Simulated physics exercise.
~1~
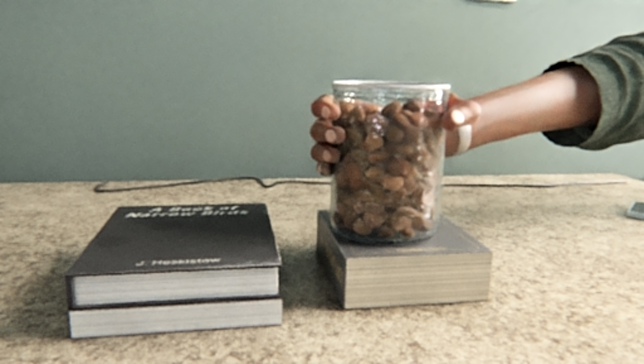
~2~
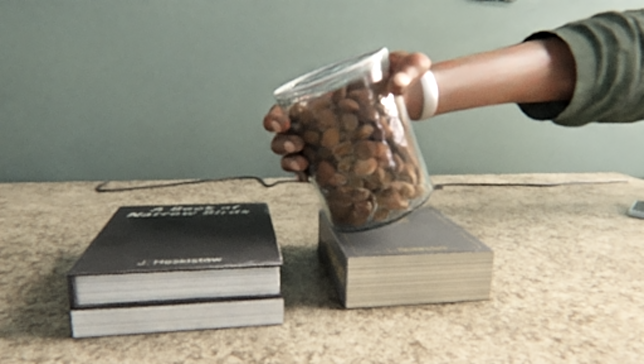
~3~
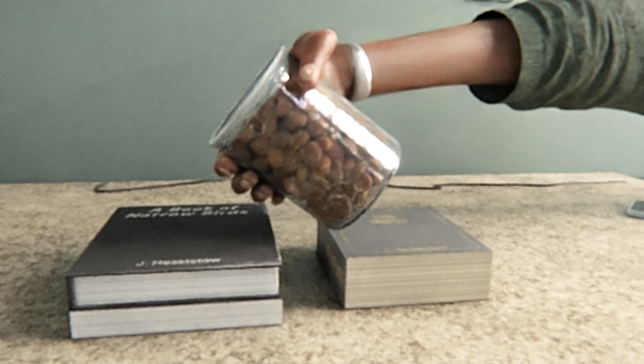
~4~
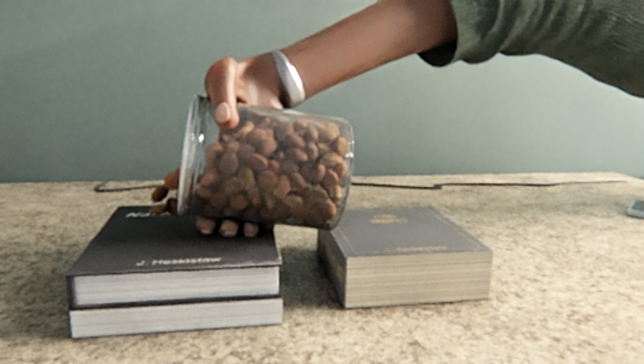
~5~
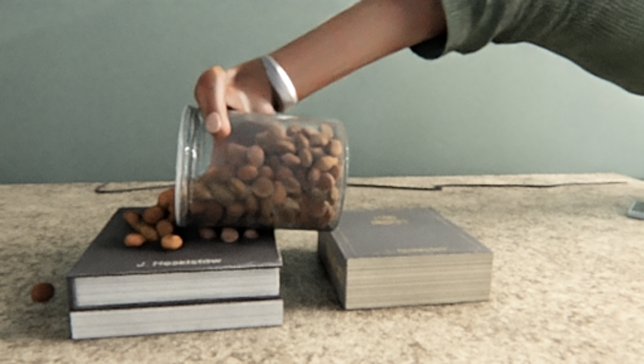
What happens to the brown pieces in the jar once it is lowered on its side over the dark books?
They start tumbling out over the rim, with a small part of them landing on and around the dark books on the left. Most of them are still in the jar at the end.
